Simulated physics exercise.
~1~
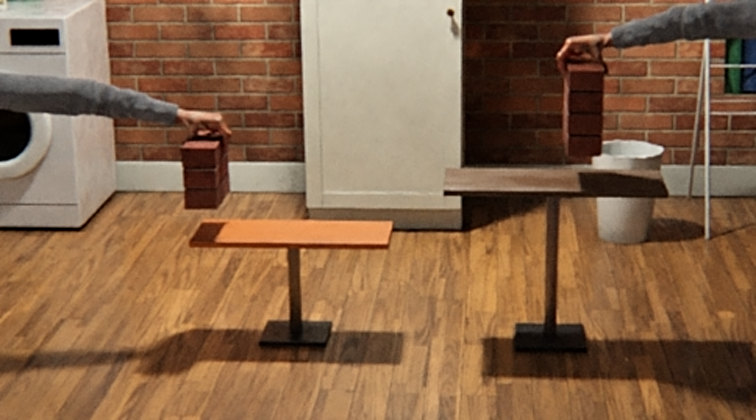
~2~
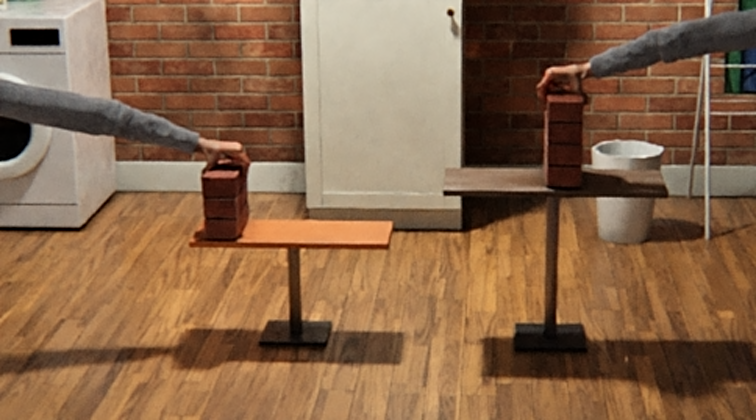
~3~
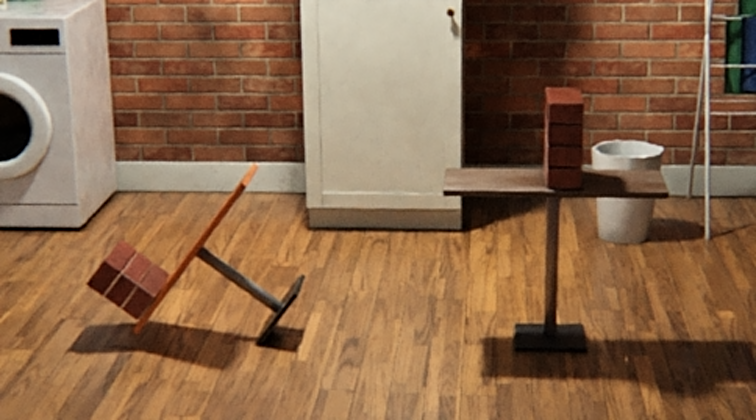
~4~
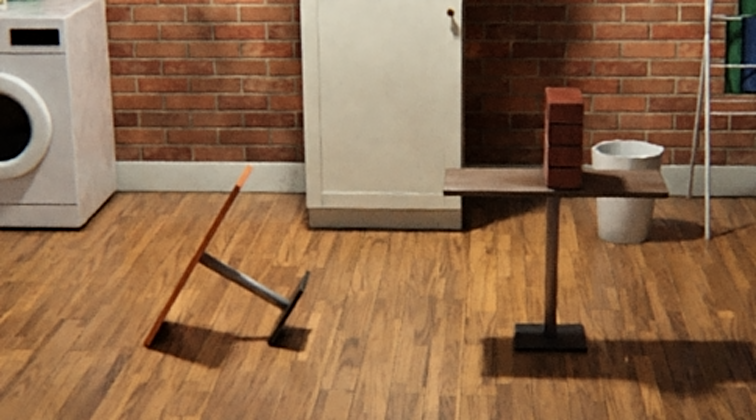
In a room with a washing machine, two hands lowered brick stacks onto an orange stand's left end and near the middle of a brown table, then let go; the orange stand tipped left, its bricks gone from view, while the table stood steady.
